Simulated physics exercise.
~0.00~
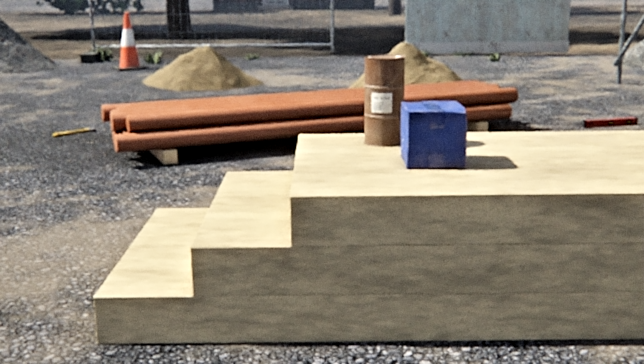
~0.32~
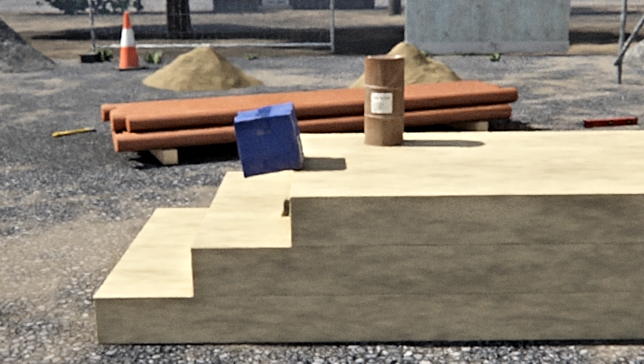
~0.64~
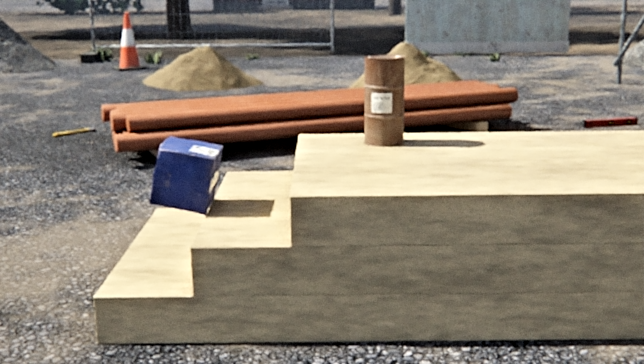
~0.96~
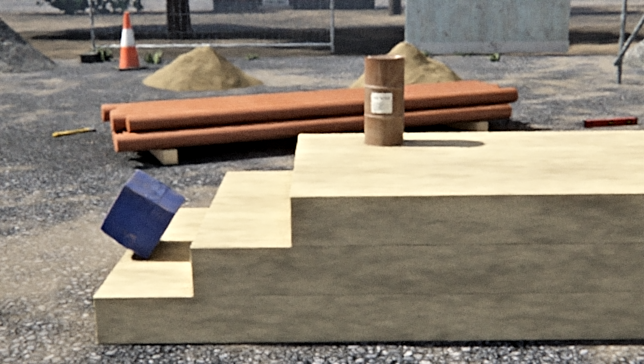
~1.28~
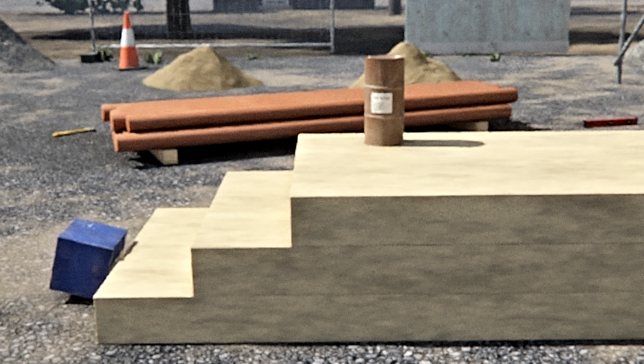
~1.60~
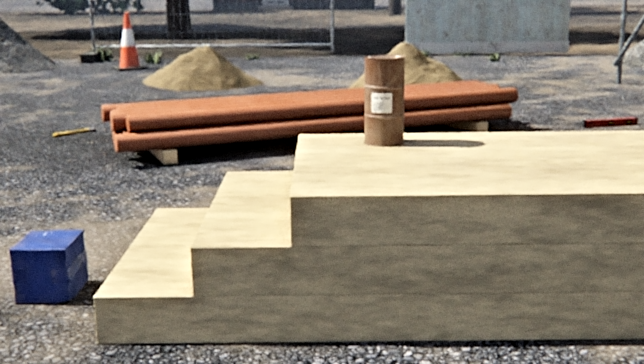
On a gravel yard with orange pipes and sand piles behind, a blue box beside a brown canister on a pale platform slides left, tips over the edge and tumbles down the steps, coming to rest on the ground left of the lowest step while the canister stays in place.
